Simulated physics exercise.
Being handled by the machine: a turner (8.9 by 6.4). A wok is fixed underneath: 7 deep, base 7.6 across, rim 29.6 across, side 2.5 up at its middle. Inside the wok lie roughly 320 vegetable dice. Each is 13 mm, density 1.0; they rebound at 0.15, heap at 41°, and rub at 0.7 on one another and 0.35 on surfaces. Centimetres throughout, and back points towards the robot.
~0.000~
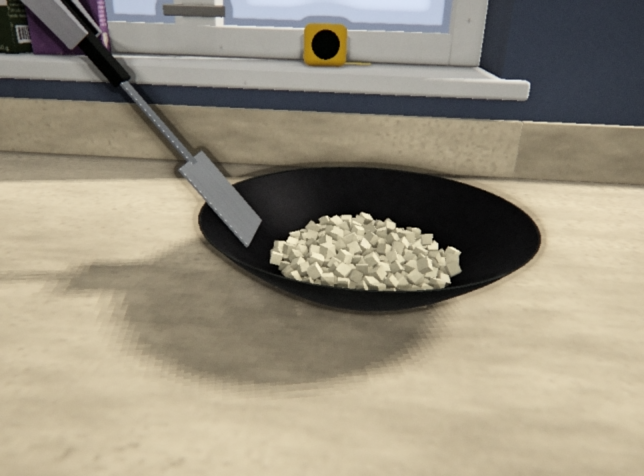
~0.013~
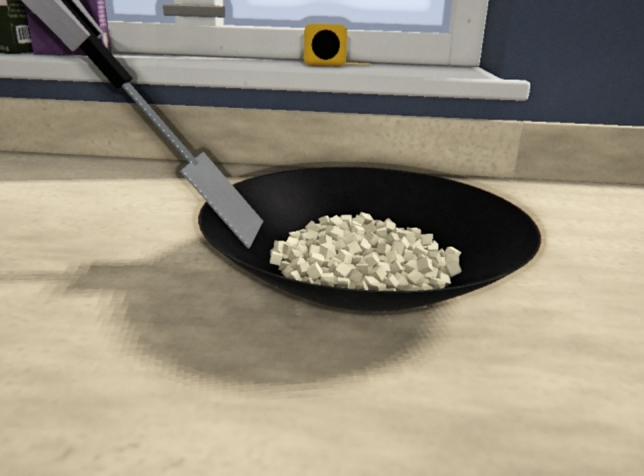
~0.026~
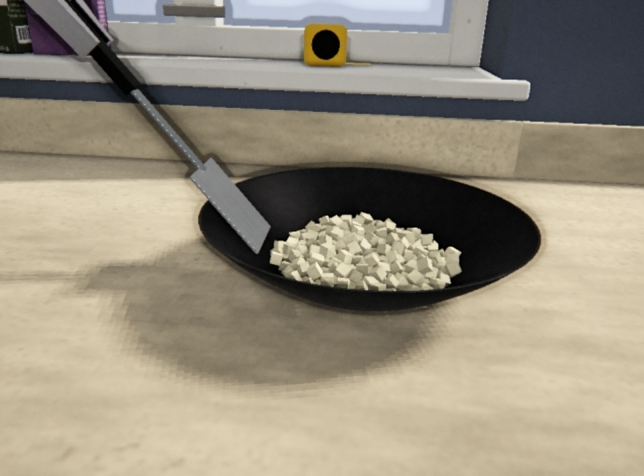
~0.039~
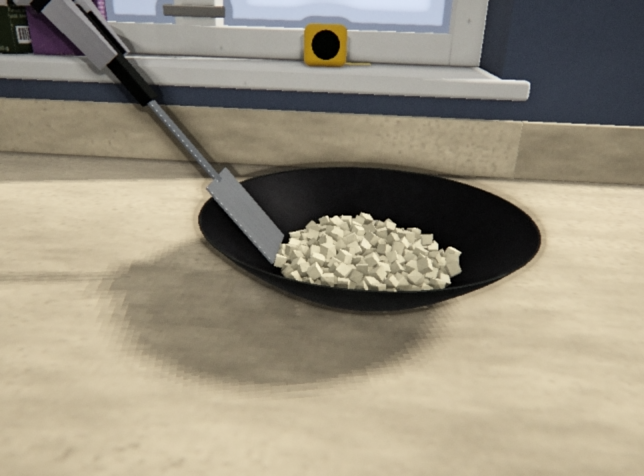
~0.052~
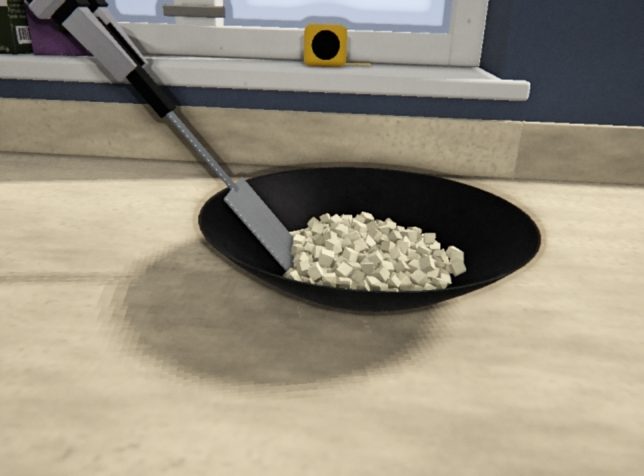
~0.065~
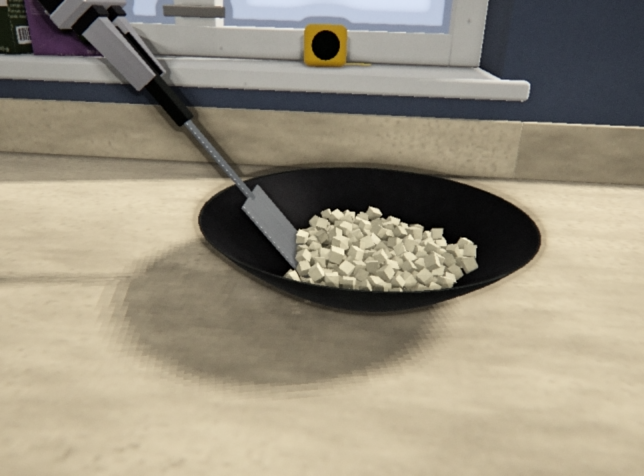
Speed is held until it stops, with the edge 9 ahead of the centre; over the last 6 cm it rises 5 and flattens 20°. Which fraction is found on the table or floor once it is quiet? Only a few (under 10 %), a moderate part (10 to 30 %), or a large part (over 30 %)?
A large part.
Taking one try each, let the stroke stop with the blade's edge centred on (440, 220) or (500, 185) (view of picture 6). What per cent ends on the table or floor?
Respectively about 20 and 45 percent end on the table or floor.
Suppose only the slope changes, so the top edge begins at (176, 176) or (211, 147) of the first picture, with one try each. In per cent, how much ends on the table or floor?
About 40 and 45 per cent.
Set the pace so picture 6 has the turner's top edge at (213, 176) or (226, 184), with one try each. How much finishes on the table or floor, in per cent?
Respectively, around 10 and 25 per cent.
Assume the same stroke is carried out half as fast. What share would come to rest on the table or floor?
Some 20 in a hundred.
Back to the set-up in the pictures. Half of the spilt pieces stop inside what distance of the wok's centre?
34 cm or so.
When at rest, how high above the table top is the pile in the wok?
Some 6.5 cm above the table.
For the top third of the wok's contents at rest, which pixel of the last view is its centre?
Close to pixel (451, 257).
By 0.10 s, sloping 50°, highest piece 7 above the table; 325 in the wok.
By 0.14 s, sloping 45°, highest piece 9 above the table; 321 in the wok, 4 on the blade or in flight.
By 0.36 s, sloping 30°, highest piece 19 above the table; 190 in the wok, 67 on the table or floor, 68 on the blade or in flight.
By 1.41 s, sloping 30°, highest piece 8 above the table; 190 in the wok, 135 on the table or floor.
Final count, 190 in the wok, 135 on the table or floor. That is 42 % on the table or floor.
